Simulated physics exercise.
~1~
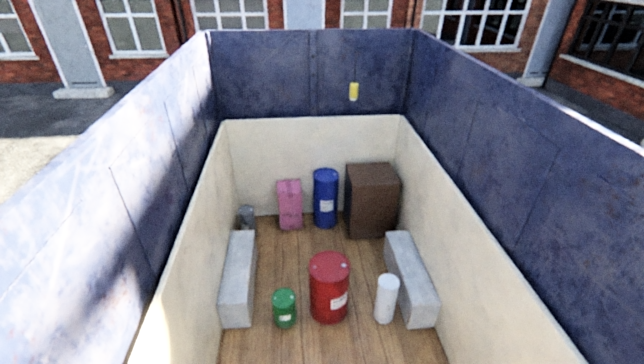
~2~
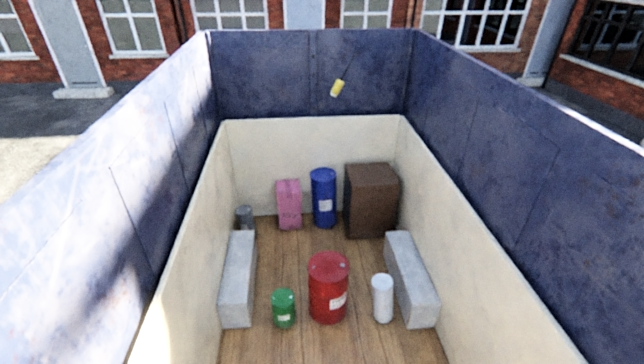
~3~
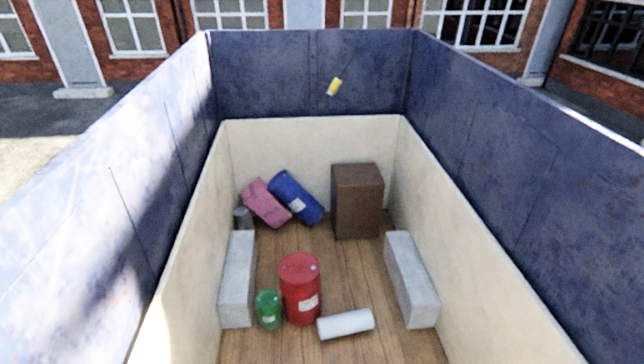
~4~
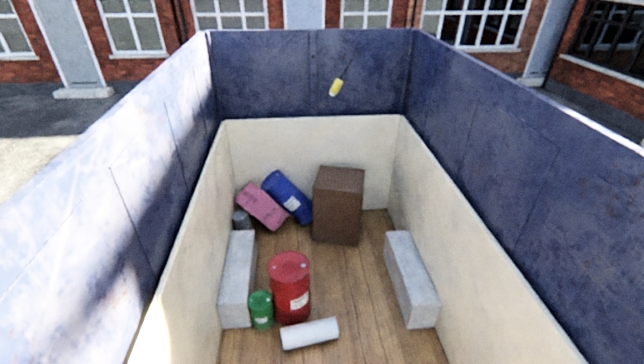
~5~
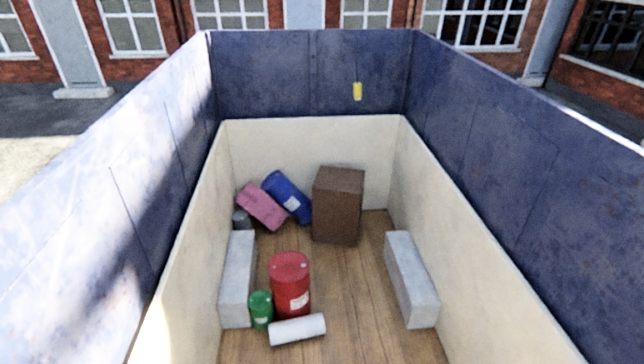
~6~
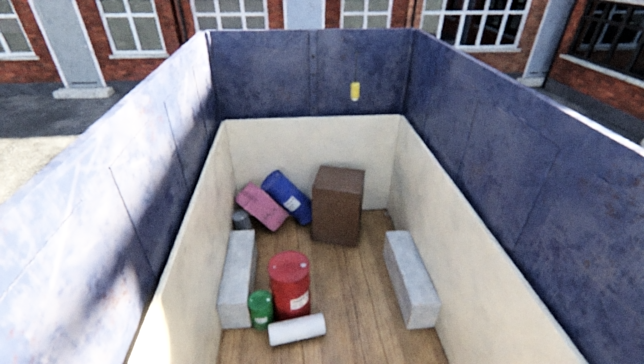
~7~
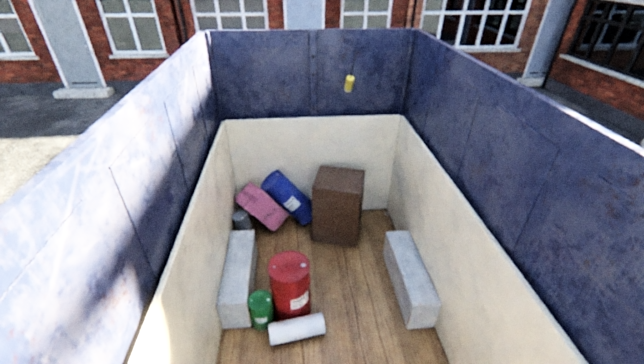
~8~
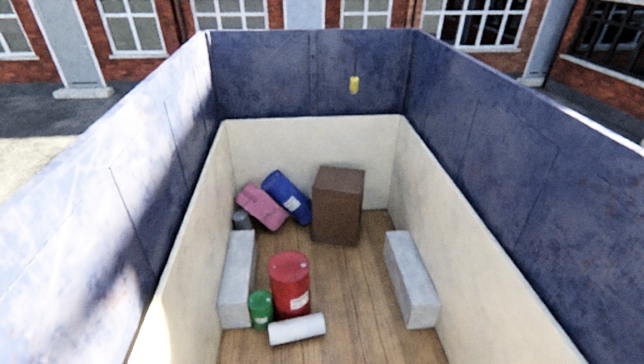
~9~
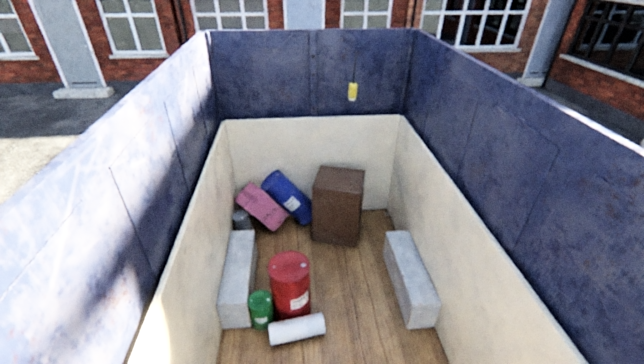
A big brown box, drums and canisters in an open load bay slid left together as a small yellow lamp swung above; the white canister toppled onto its side, the blue drum and pink box tipped left, and everything then lay still.
